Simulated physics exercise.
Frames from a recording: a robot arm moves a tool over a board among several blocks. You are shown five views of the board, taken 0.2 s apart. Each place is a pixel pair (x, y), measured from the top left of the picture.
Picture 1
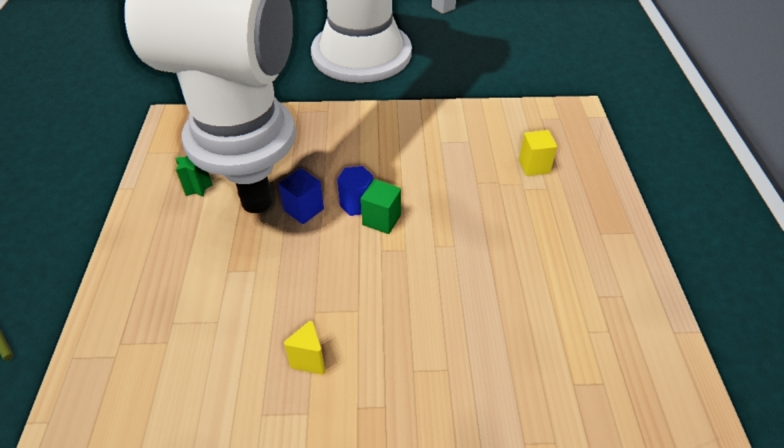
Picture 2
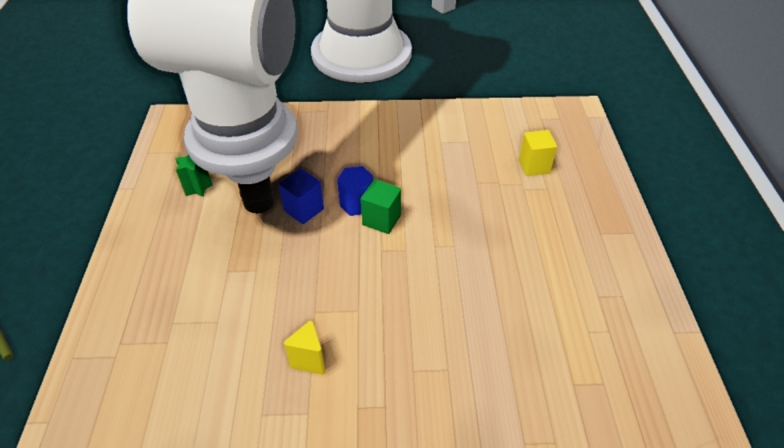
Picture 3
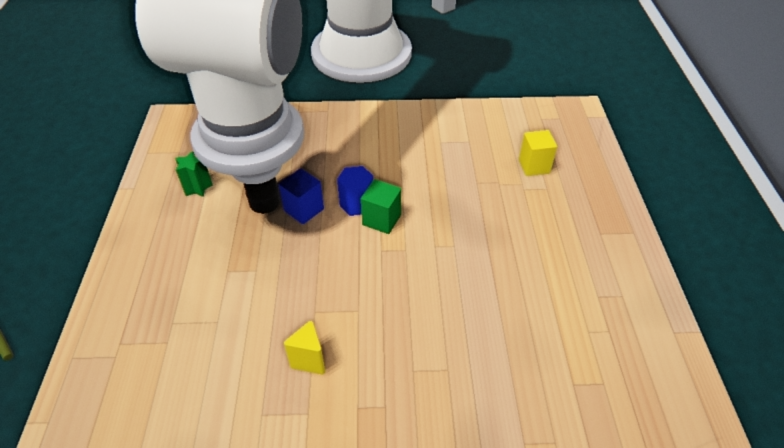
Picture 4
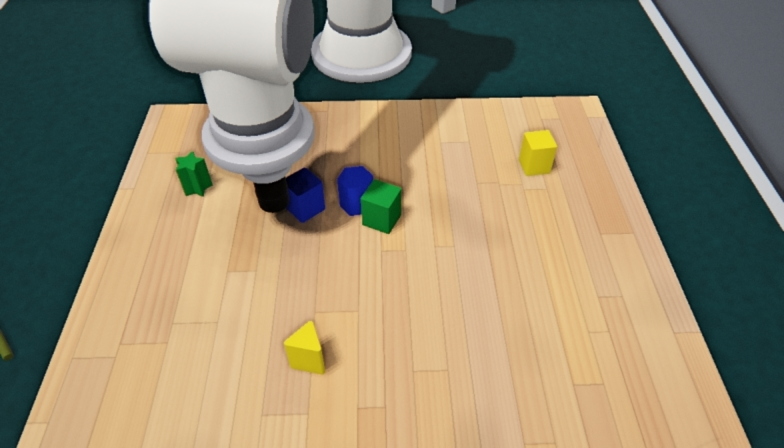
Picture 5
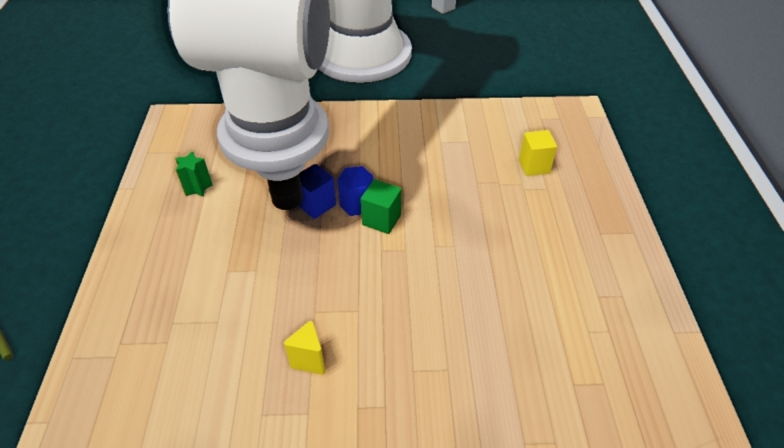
A robot arm moves slightly right and nudges a blue block toward another blue block.
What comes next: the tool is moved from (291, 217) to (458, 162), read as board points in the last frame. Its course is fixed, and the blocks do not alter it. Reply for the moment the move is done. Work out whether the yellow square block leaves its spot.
At the end, its place is the same.
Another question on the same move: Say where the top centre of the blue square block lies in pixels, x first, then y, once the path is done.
Located at (356, 147).
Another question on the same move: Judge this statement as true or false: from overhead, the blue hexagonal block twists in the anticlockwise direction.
False
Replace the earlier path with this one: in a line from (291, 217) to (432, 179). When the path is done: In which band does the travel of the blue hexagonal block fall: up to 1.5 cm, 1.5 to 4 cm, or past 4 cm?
It ends over 4 cm away.
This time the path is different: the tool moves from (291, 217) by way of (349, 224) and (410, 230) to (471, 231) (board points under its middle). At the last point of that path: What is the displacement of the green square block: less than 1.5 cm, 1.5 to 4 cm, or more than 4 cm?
That one ends up more than 4 cm from where it is now.
The first path, step by step. One third of the way, tool (349, 181); blue square block (351, 150), turned 50° anticlockwise; blue hexagonal block (379, 171), turned 35° clockwise; green square block (388, 194), turned 30° clockwise.
Two thirds of the way, tool (408, 162); blue square block (356, 147), turned 70° anticlockwise; blue hexagonal block (430, 167), turned 85° clockwise; green square block (391, 194), turned 40° clockwise.
At the end, tool (460, 145); blue square block (356, 147), turned 70° anticlockwise; blue hexagonal block (434, 167), turned 100° clockwise; green square block (391, 194), turned 40° clockwise; yellow square block in place.
